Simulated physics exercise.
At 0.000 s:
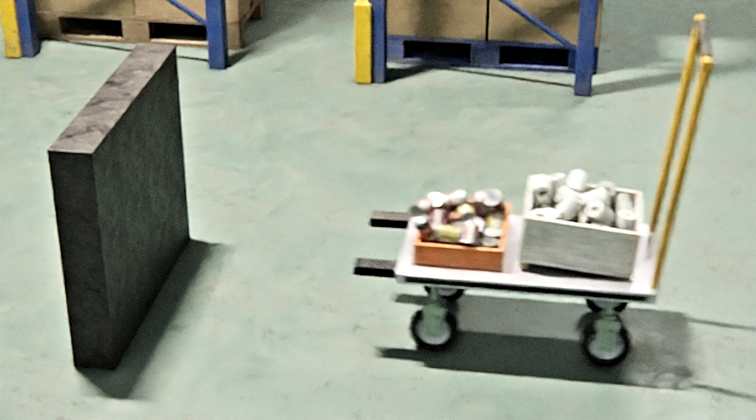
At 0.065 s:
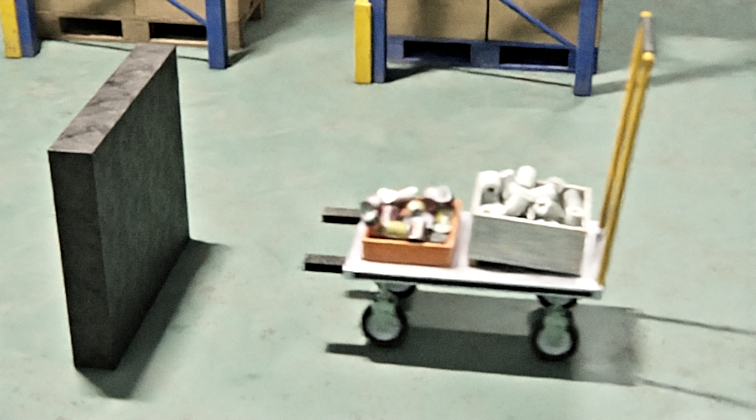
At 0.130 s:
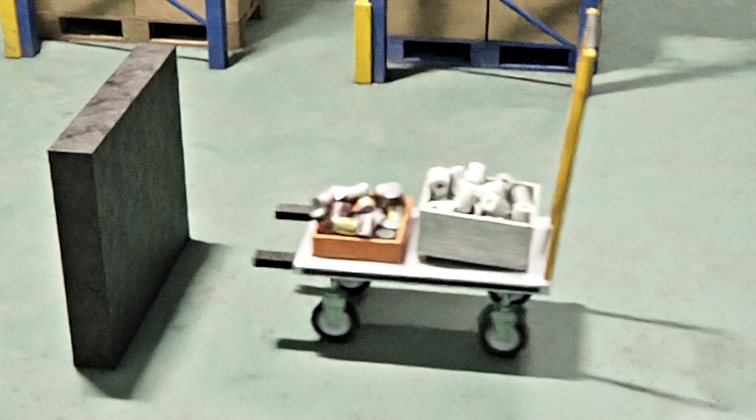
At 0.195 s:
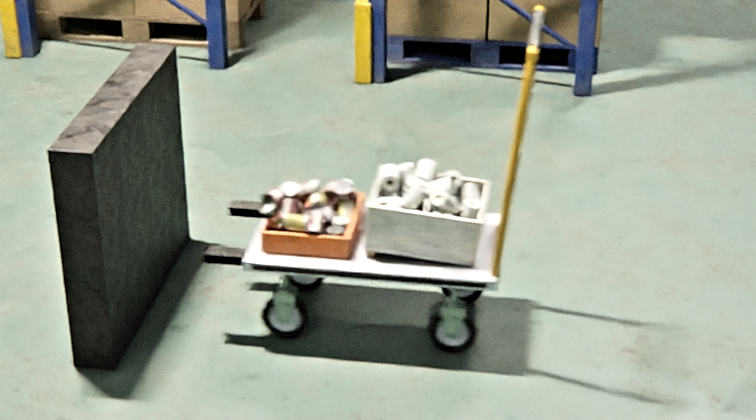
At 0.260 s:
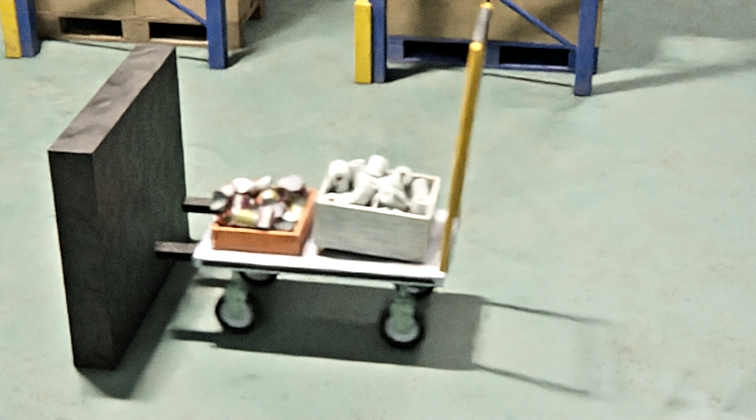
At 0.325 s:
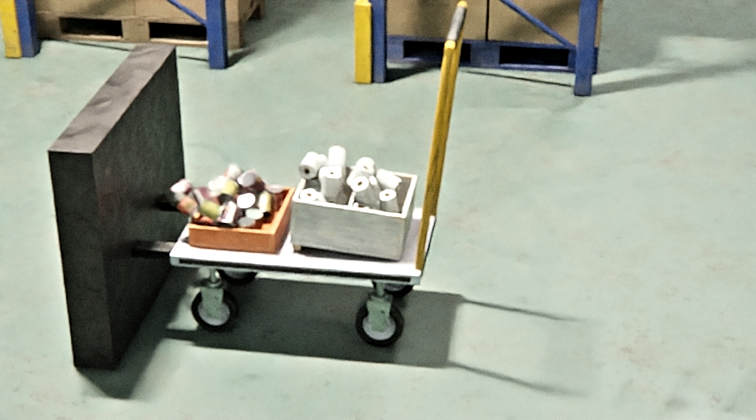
A platform trolley carrying an orange crate of small tins and a white crate of paper rolls rolls left across a green floor until its front prongs meet a dark upright slab, and the tins shift toward the left rim.
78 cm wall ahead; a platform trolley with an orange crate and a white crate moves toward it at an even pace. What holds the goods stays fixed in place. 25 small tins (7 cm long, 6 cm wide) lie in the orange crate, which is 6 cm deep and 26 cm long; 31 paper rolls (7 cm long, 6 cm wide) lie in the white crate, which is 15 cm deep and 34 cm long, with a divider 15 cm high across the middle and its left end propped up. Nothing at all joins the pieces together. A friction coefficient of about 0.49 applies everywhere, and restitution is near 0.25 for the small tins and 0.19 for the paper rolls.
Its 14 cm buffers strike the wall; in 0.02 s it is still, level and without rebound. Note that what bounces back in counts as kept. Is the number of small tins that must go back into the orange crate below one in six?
No, it is above one in six.
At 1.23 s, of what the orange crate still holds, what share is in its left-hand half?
Share in that half: Close to 50 %.
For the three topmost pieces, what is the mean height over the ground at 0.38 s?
I'd put it close to 56 cm.
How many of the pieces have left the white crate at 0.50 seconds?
Roughly 2 for the white crate.
After 0.38 s, 5 of 25 out of the orange crate and 1 of 31 out of the white crate.
After 0.50 s, 7 of 25 out of the orange crate and 2 of 31 out of the white crate.
After 0.73 s, 8 of 25 out of the orange crate and 2 of 31 out of the white crate.
Final count (at 1.23 s), 8 of 25 out of the orange crate and 2 of 31 out of the white crate. Asked share, 8 of 25, 32 per cent.
